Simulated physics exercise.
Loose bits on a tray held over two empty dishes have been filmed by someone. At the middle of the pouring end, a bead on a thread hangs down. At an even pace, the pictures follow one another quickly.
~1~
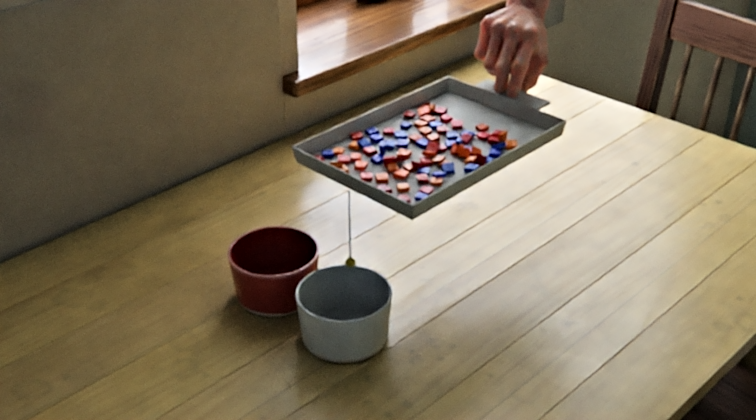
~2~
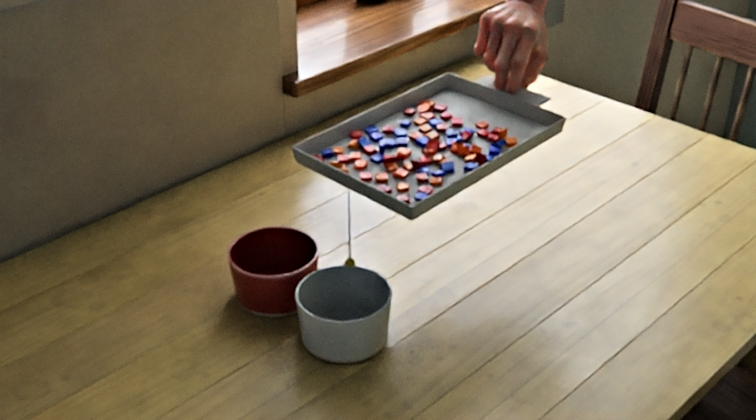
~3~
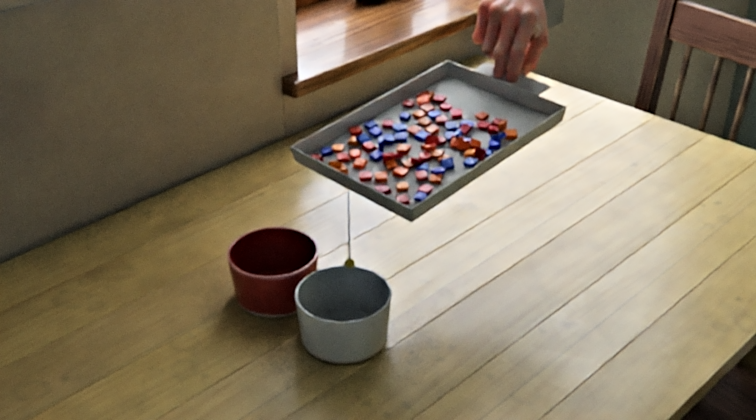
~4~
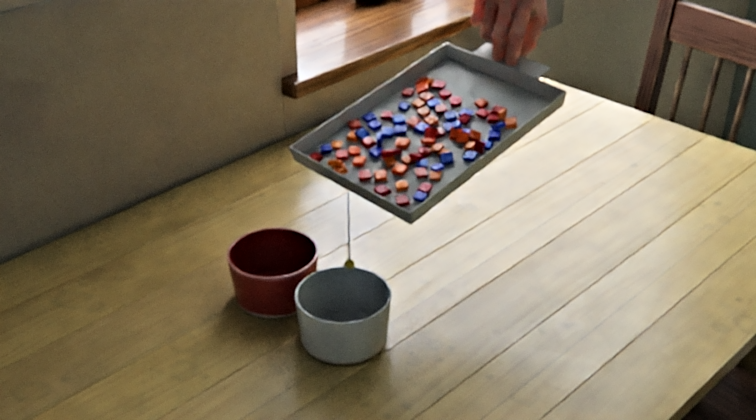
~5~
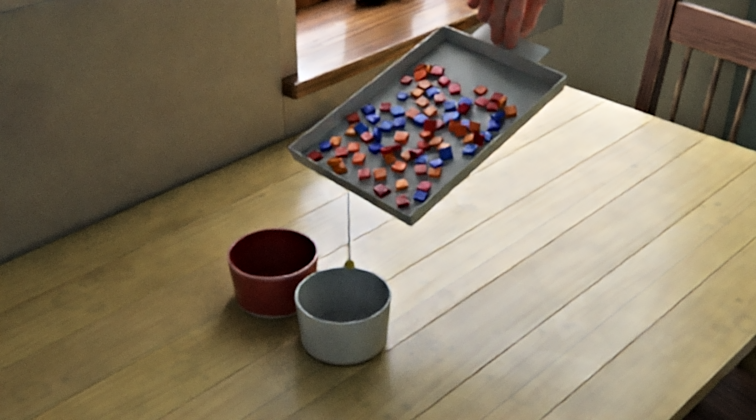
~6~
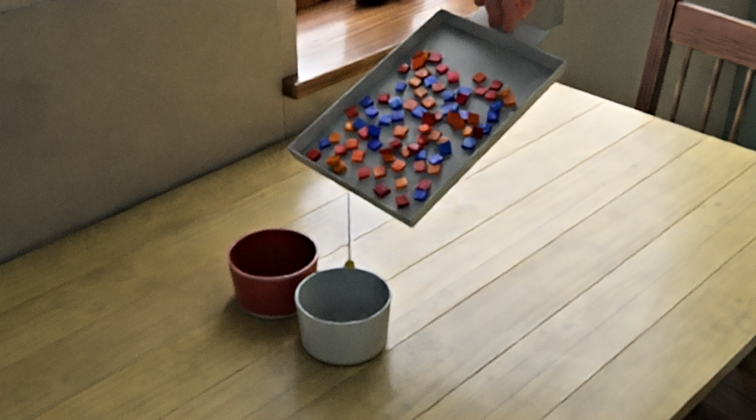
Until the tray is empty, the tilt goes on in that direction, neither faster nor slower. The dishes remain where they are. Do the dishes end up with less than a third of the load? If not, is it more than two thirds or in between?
Misses a third to two thirds.
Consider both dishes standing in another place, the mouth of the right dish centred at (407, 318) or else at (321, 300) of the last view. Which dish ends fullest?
In order: The right-hand one. Then: The right-hand one.
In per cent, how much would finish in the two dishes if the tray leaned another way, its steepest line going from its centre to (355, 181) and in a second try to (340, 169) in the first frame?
Lab note: Case 1 near 80 %, case 2 near 80 %.
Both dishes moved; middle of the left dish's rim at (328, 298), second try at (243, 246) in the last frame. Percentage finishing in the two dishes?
Trial 1 around 70 percent, trial 2 around 40 percent.
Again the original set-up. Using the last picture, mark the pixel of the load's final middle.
I'd place the middle at about (350, 347).
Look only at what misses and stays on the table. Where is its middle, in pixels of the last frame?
At about (371, 377).
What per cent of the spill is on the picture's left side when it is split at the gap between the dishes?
Near 30 in a hundred.
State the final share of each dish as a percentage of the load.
Per hundred pieces, the left dish ends with about 0 and the right dish with about 50.
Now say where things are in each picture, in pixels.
In the first frame, corners of the pouring end at (296, 147) and (412, 203), level; middle of the load at (433, 148), mosaic tiles; left dish at (241, 287); right dish at (310, 332); bead on its thread at (350, 262).
In the second frame, corners of the pouring end at (296, 147) and (412, 204), level; middle of the load at (432, 147).
In the third frame, corners of the pouring end at (294, 147) and (411, 206), tipped barely, lowest at the right corner; middle of the load at (432, 142).
In the fourth frame, corners of the pouring end at (293, 147) and (410, 210), tipped a little, lowest at the right corner; middle of the load at (431, 134).
In the fifth frame, corners of the pouring end at (292, 147) and (409, 213), tipped clearly, lowest at the right corner; middle of the load at (430, 127).
In the sixth frame, corners of the pouring end at (291, 147) and (409, 216), tipped clearly, lowest at the right corner; middle of the load at (429, 120); left dish at (240, 289); right dish at (309, 334).
Soon, tray tipped steeply; all on the tray.
A while on, tray tipped past a quarter turn; most on the tray; a small part in the right dish; a small part outside both; a small part in the air.
Towards the end, tray tipped past a quarter turn; about half in the right dish; about half outside both.
Finally, tray tipped past a quarter turn; about half in the right dish; none in the left dish; about half outside both.
